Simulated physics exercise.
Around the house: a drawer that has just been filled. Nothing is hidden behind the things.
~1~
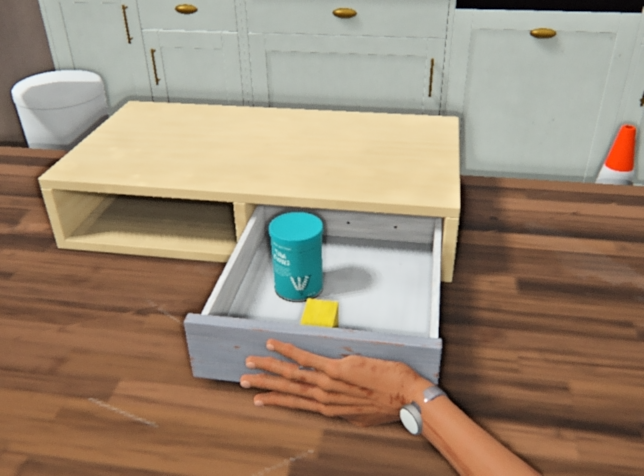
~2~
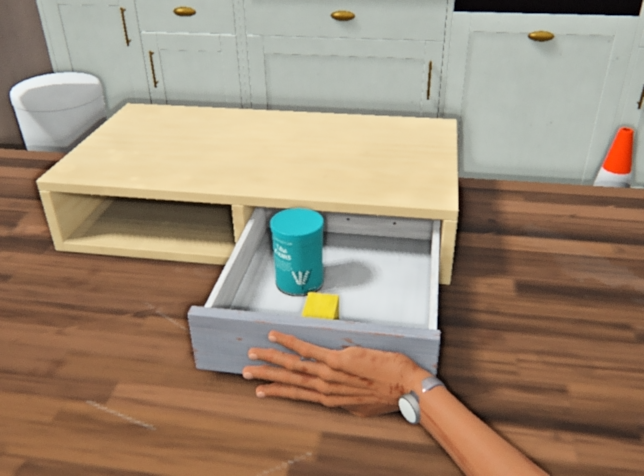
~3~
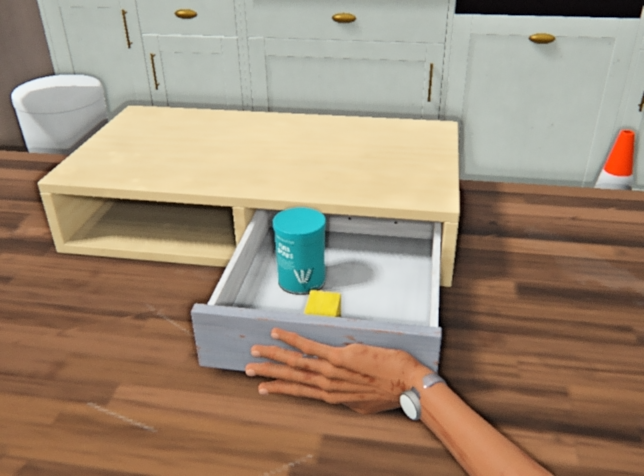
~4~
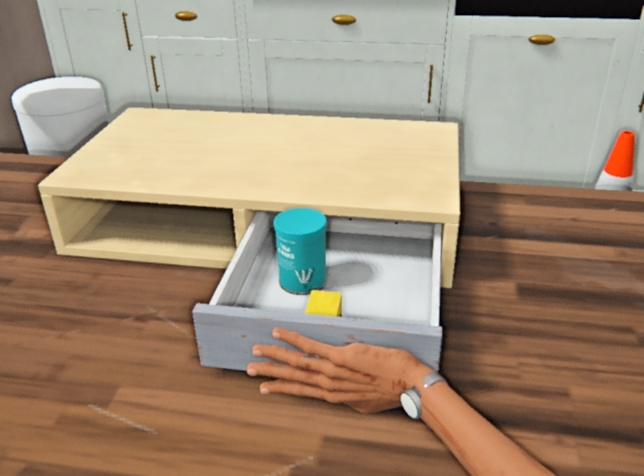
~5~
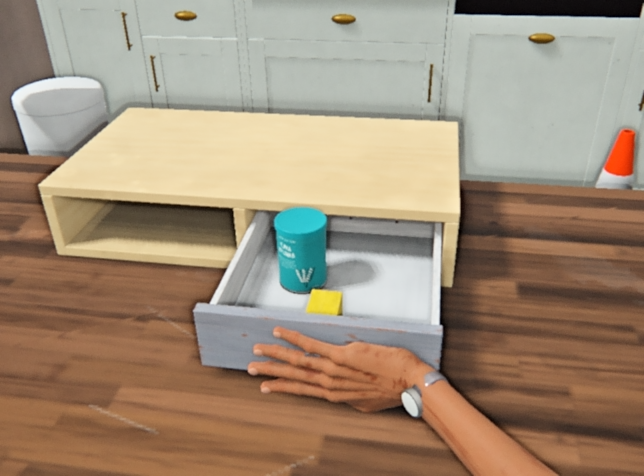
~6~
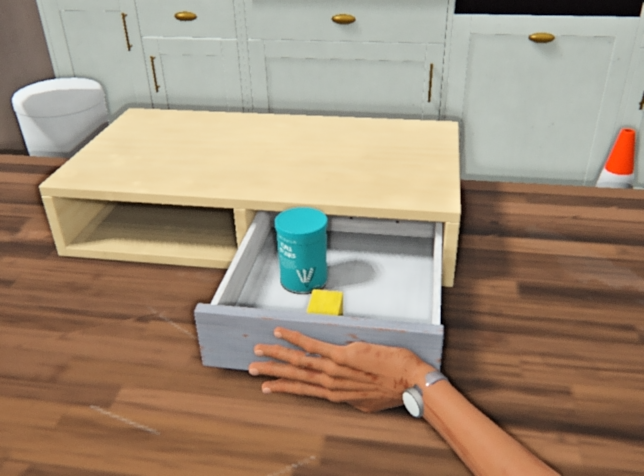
At the start, a grey drawer stands wide open from a pale wooden chest, holding a turquoise tin and a yellow block, with a hand spread against its front. The drawer shifts very slightly inward with the hand, then both stay practically still, the drawer still wide open.
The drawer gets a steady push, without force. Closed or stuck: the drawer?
Here the drawer will not close.
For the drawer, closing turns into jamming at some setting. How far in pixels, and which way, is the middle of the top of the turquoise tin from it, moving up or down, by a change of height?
A shift of 12 pixels, going down.
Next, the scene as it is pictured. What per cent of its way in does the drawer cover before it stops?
Near 65 in a hundred.
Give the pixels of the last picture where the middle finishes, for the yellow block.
Its middle is close to (344, 256).
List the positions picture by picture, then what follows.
In the first frame, drawer (331, 282) wide open; turquoise tin (298, 258).
In the second frame, drawer (331, 277) wide open; yellow block (319, 327).
In the third frame, drawer (333, 276) wide open; chest (268, 184).
In the fourth frame, drawer (334, 275) wide open; turquoise tin (302, 252).
In the fifth frame, drawer (335, 275) wide open; yellow block (323, 324).
In the sixth frame, drawer (335, 275) wide open; chest (268, 186).
Then, 0.38 s after the last picture, drawer starting in.
Then, 0.64 s after the last picture, drawer about half in.
At rest, the drawer jams.
